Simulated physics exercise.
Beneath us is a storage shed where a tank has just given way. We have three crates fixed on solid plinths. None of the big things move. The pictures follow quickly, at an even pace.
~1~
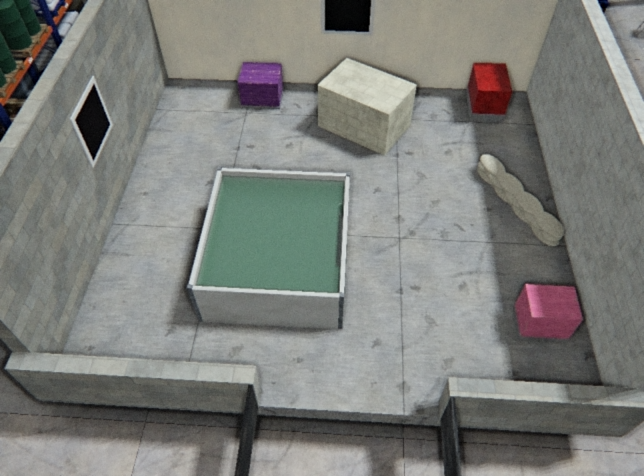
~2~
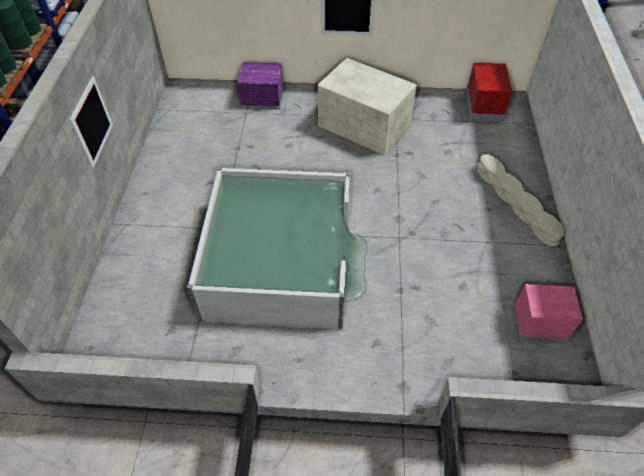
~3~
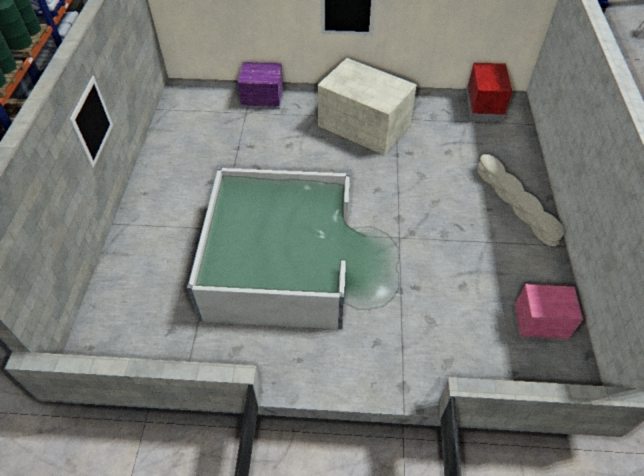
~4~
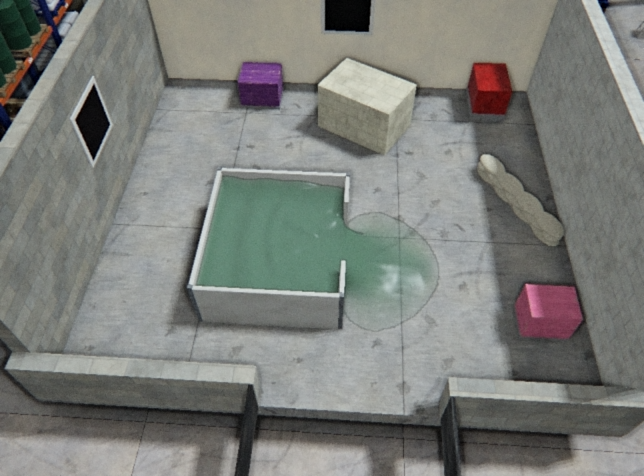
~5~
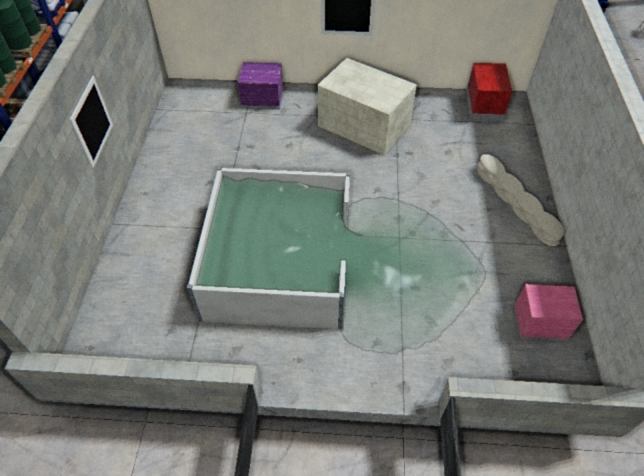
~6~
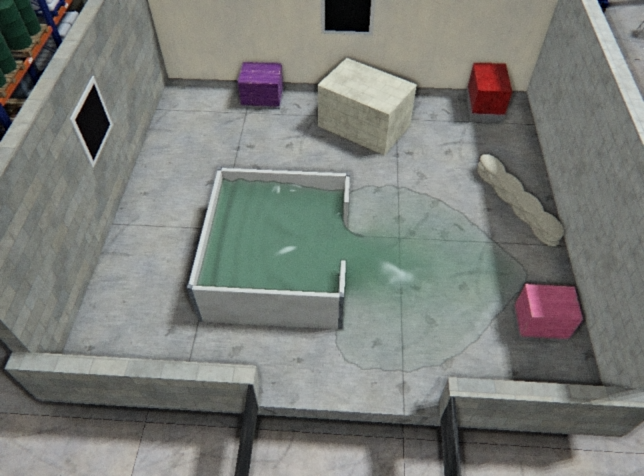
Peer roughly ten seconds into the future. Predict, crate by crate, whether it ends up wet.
The red crate ends up dry; the pink crate ends up wet; the purple crate ends up wet.
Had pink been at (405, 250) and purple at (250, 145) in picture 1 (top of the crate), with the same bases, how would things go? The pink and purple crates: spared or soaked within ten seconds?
The pink crate gets flooded, while the purple crate stays clear.
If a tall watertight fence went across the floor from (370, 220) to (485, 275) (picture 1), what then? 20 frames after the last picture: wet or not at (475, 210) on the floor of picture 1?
By then the spot is wetted.
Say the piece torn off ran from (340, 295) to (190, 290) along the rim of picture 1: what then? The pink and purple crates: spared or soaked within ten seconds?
Pink is safe, purple takes water.
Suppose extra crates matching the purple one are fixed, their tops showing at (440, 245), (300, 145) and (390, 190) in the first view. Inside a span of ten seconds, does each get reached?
Well, the first one goes wet, the second goes wet, and the third goes wet.
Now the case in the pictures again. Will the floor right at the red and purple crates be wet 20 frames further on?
My answer: Red wet and purple dry.
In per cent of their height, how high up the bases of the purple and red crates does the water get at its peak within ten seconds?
About 160 % and 60 %.
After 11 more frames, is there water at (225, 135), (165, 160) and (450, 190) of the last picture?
Going through them one by one, the first is spared, the second spared and the third waterlogged.
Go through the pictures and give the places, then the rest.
Still water in the open tank at (276, 230), in the first picture.
Water pours out at (342, 255) and has run to (353, 296), in the second picture.
The front is at (388, 294), out from the gap at (342, 256), in the third picture.
The front is at (434, 274), out from the gap at (342, 256), in the fourth picture.
The front is at (479, 267), out from the gap at (342, 256), in the fifth picture.
The front is at (522, 276), out from the gap at (342, 255), in the sixth picture.
A moment on, water covers 25 % of the floor; the red crate not reached, the pink crate water round its plinth, the purple crate not reached.
Next, water covers 30 % of the floor; the red crate water round its plinth, the pink crate water round its plinth, the purple crate not reached.
Then, water covers 40 % of the floor; the red crate water round its plinth, the pink crate water round its plinth, the purple crate not reached.
Later, water covers 65 % of the floor; the red crate water round its plinth, the pink crate water round its plinth, the purple crate water round its plinth.
In the end, water covers 95 % of the floor; the red crate stayed above the water, the pink crate was topped, the purple crate was topped.
